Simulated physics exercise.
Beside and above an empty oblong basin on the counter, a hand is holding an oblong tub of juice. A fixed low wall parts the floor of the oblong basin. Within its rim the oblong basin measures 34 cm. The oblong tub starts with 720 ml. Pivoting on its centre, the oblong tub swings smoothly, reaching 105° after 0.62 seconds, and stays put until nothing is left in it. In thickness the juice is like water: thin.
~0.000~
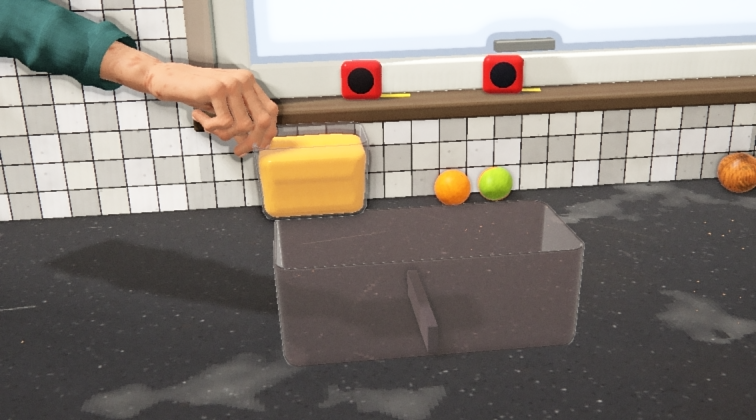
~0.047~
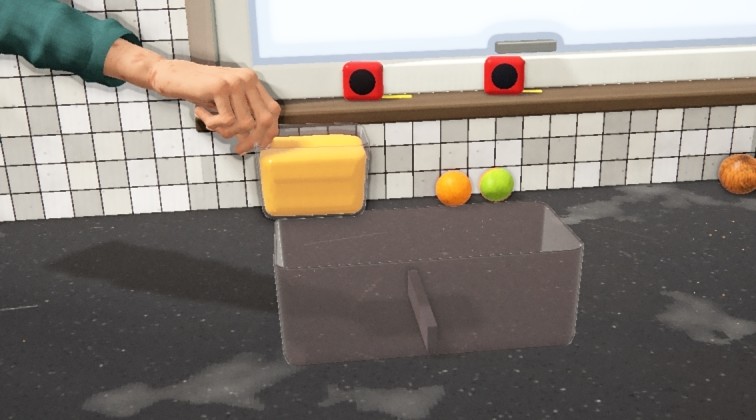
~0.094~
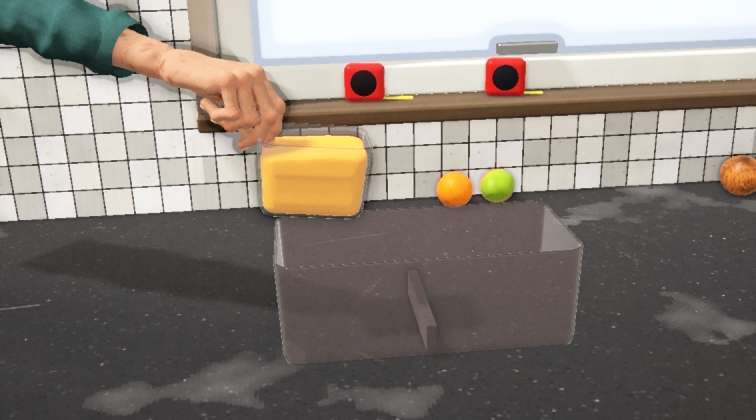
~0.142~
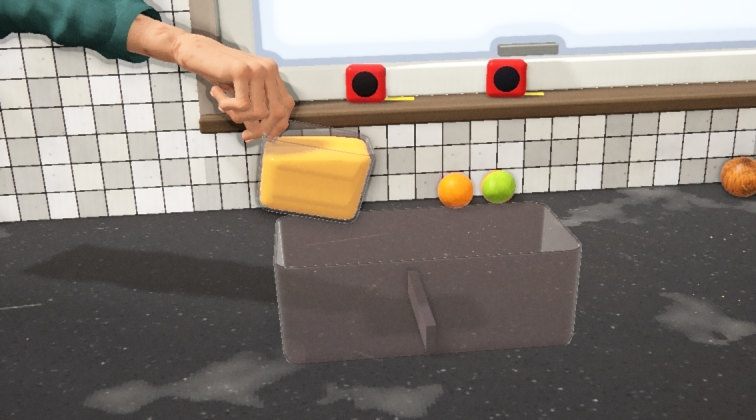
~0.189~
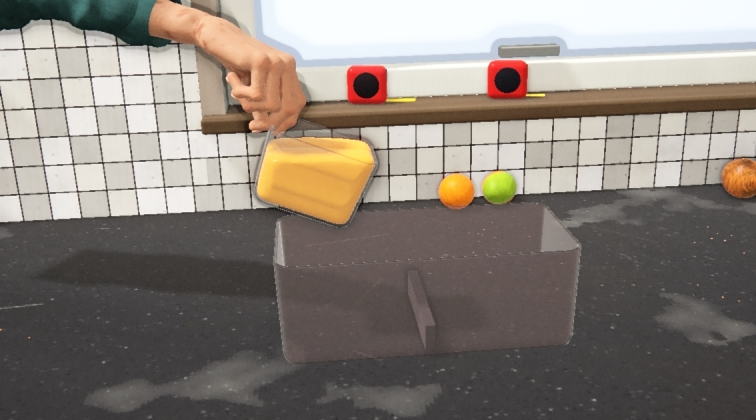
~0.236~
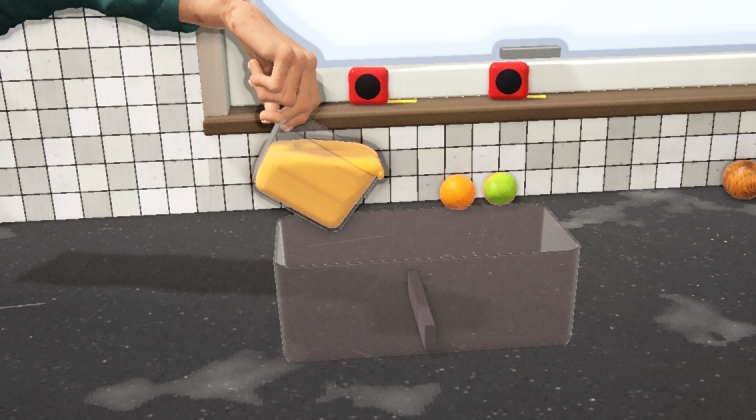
Yellow oblong tub tilting smoothly clockwise beneath a green-sleeved hand, above and beside an empty divided basin on a dark counter.
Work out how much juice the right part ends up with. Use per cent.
I would put it at 41 per cent.
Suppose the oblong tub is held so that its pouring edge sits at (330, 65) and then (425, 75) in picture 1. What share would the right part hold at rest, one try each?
25 and 85 %.
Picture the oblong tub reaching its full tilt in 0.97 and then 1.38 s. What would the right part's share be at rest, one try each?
Near 55 in a hundred on the first go and near 60 in a hundred on the second.
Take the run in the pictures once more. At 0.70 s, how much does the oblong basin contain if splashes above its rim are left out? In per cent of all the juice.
Close to 92 in a hundred.
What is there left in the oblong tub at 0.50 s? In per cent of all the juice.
Roughly 30 %.
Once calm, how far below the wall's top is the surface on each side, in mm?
Looks like roughly 20 mm on the left and roughly 24 mm on the right.
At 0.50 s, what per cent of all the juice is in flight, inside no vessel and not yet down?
Roughly 22 %.
By 0.50 s the tilt is 96° and 31 per cent is still to pour, 23 is left of the wall and 26 right of it.
By 0.70 s the tilt is 105° and 5 per cent is still to pour, 51 is left of the wall and 41 right of it.
By 0.90 s the tilt is 105° and 0 per cent is still to pour, 57 is left of the wall and 41 right of it.
By 1.12 s the tilt is 105° and 0 per cent is still to pour, 57 is left of the wall and 41 right of it.
At rest 57 per cent lies left of the wall, 41 right of it and 2 outside.
